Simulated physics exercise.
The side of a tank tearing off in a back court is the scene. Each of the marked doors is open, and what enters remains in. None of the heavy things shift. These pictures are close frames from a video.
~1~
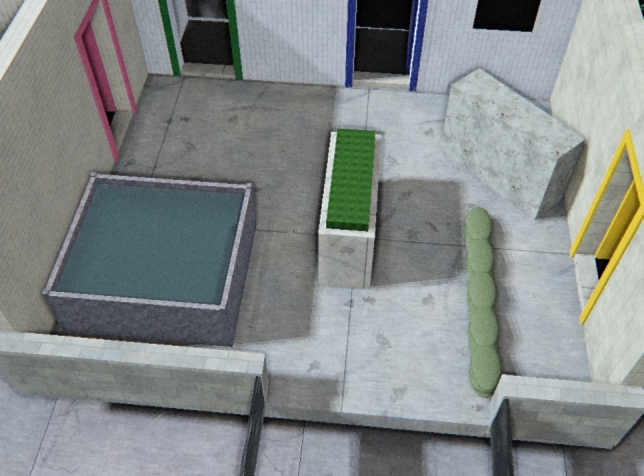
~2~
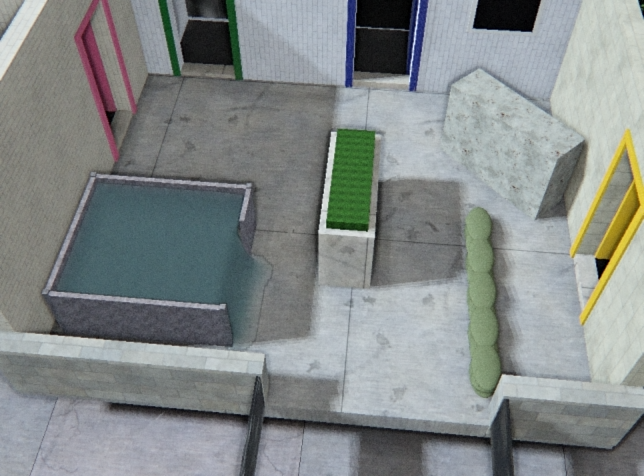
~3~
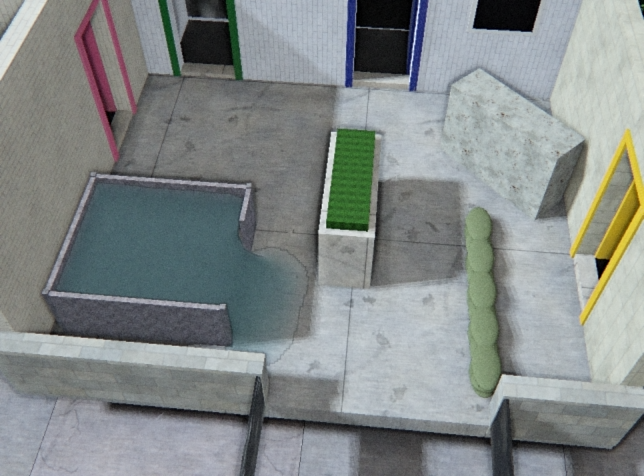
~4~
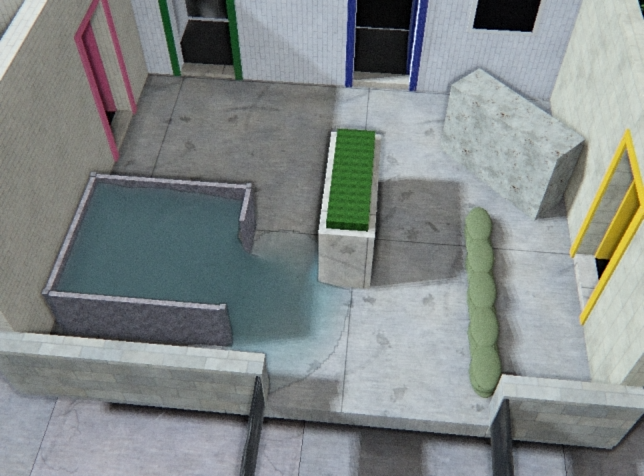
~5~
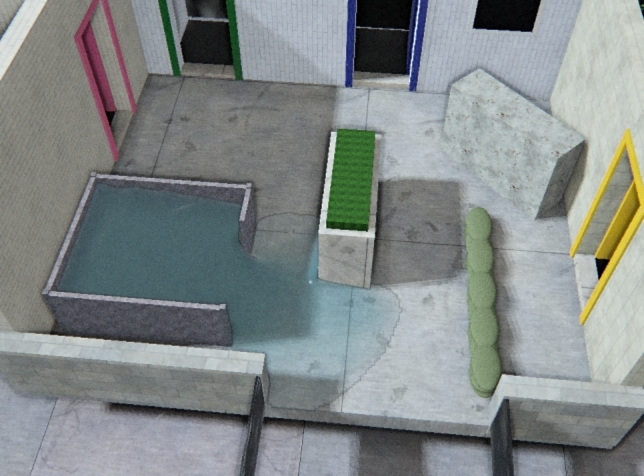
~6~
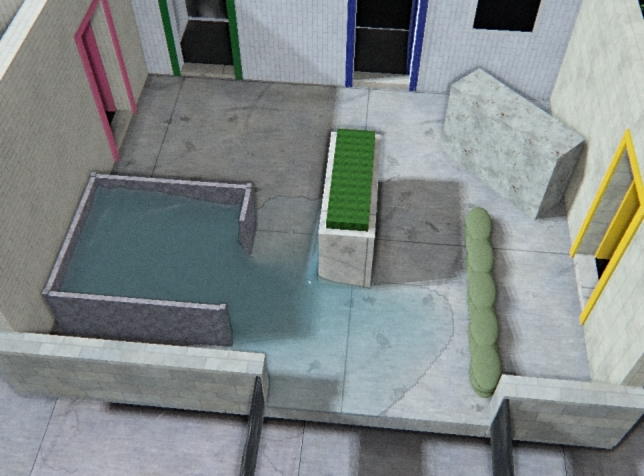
Water poured through a gap that opened in the right side of a gray tank in a walled courtyard, spreading across the paving past the green-topped block and toward the row of rounded bushes.
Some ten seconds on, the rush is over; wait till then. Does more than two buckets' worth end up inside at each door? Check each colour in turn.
As I see it, the green door will let in an allowed amount; the yellow door will let in an allowed amount; the pink door will let in an allowed amount; the blue door will let in an allowed amount.
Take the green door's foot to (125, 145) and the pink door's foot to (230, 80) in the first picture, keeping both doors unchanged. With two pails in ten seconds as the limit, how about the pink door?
Note - pink door ends up lower.
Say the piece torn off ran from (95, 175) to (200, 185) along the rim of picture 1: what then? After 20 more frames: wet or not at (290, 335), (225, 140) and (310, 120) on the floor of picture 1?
Taking the spots in turn: Untouched, swamped and swamped.
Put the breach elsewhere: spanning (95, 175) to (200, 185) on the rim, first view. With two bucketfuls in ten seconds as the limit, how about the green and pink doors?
As I see it, the green one breaks the limit and the pink one breaks the limit.
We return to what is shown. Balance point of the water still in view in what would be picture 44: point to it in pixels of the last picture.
I'd say near (281, 219).
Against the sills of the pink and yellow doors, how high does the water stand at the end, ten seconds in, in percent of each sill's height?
Near 50 and 20 per cent, in that order.
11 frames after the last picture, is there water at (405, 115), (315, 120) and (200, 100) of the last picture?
First spared, then swamped, then spared.
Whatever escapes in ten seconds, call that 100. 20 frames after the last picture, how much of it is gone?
Roughly 55 %.
A moment on, water covers 25 % of the floor; the green door not reached, the yellow door not reached, the pink door not reached, the blue door not reached.
Next, water covers 45 % of the floor; the green door not reached, the yellow door not reached, the pink door not reached, the blue door not reached.
Then, water covers 60 % of the floor; the green door wet at the sill, nothing in, the yellow door wet at the sill, nothing in, the pink door not reached, the blue door wet at the sill, nothing in.
Later, water covers 75 % of the floor; the green door wet at the sill, nothing in, the yellow door wet at the sill, nothing in, the pink door wet at the sill, nothing in, the blue door under two buckets in.
In the end, water covers 90 % of the floor; the green door wet at the sill, nothing in, the yellow door wet at the sill, nothing in, the pink door wet at the sill, nothing in, the blue door under two buckets in.
